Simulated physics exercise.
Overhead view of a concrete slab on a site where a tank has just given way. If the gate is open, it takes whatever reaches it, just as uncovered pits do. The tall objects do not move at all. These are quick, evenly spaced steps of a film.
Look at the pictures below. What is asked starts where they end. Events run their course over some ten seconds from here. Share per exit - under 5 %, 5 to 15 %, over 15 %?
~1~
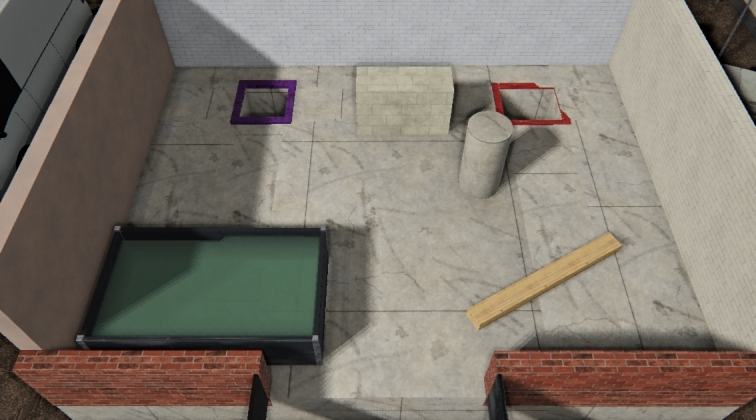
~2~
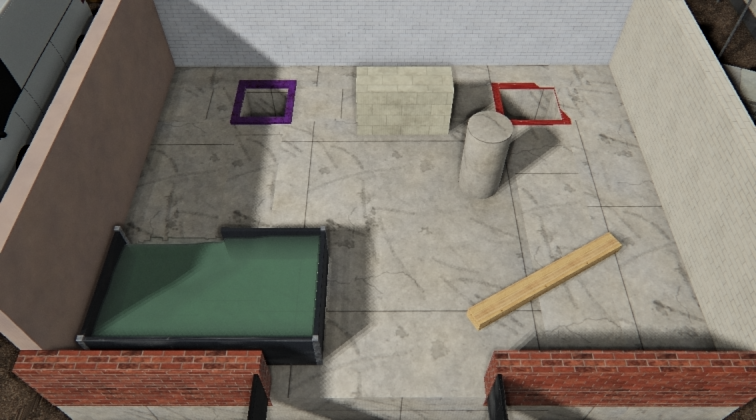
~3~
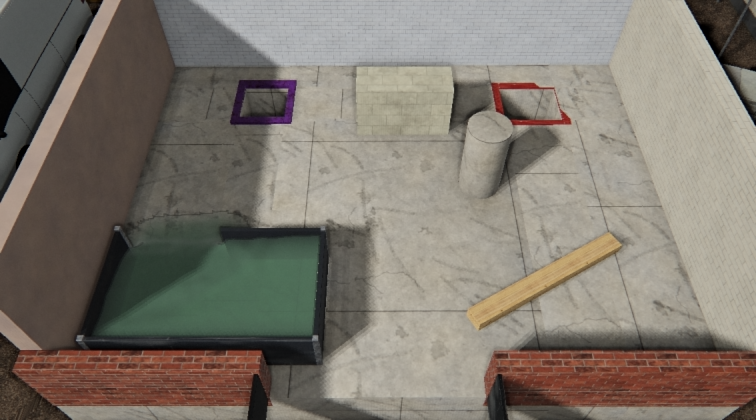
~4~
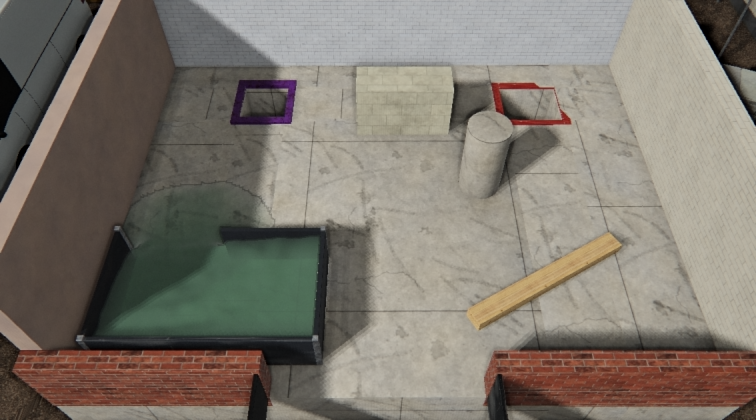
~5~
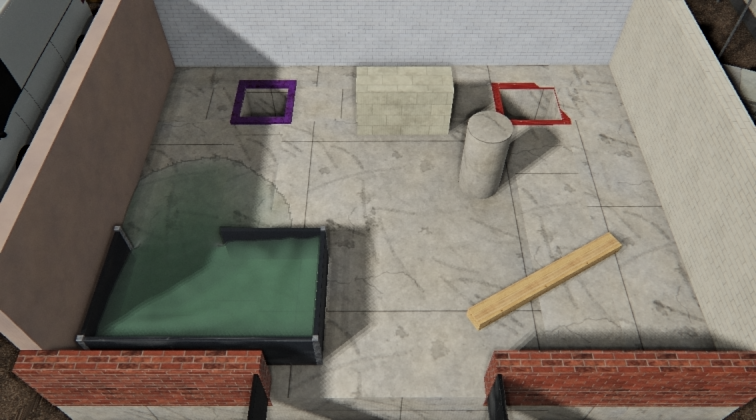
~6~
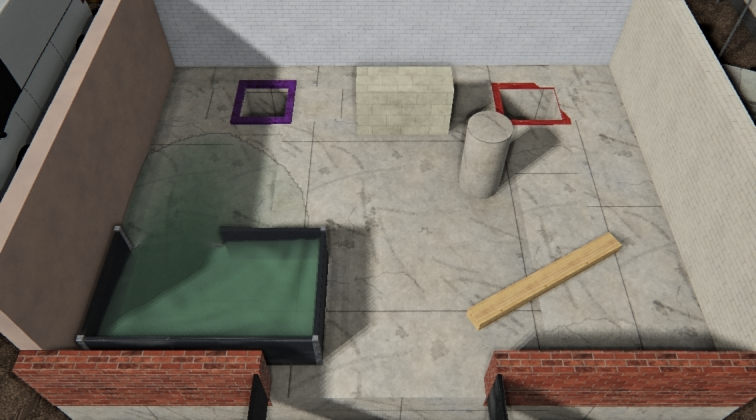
In order: The gate stays lower than five per cent. The purple pit goes higher than fifteen per cent. The red pit sits in the mid range.
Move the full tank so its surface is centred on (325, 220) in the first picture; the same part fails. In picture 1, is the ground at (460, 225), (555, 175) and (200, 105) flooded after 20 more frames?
In sequence: Unflooded, next unflooded, then inundated.
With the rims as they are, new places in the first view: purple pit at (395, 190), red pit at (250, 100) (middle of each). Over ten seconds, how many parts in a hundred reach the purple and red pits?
I reckon purple ends up with 0 percent and red with 55 percent.
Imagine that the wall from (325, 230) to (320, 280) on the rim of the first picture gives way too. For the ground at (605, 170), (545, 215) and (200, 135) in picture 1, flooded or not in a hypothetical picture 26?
Taking them in order, I'd say swamped, swamped and not reached.
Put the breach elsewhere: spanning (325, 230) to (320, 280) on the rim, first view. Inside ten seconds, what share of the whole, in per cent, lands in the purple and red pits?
For purple it's about 0 per cent, and for red about 15 per cent.
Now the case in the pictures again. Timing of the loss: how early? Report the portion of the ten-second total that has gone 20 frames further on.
Roughly 30 %.
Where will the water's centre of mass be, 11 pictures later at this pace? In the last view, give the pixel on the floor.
Centre of mass: Roughly (206, 221).
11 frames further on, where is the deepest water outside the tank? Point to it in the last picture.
My pick is (183, 79).
A moment on, water covers 20 % of the floor; the gate 0 %, the purple pit 1 %, the red pit 0 %.
Next, water covers 25 % of the floor; the gate 0 %, the purple pit 4 %, the red pit 0 %.
Then, water covers 35 % of the floor; the gate 0 %, the purple pit 11 %, the red pit 0 %.
Later, water covers 40 % of the floor; the gate 0 %, the purple pit 22 %, the red pit 5 %.
In the end, water covers 75 % of the floor; the gate 0 %, the purple pit 25 %, the red pit 10 %.
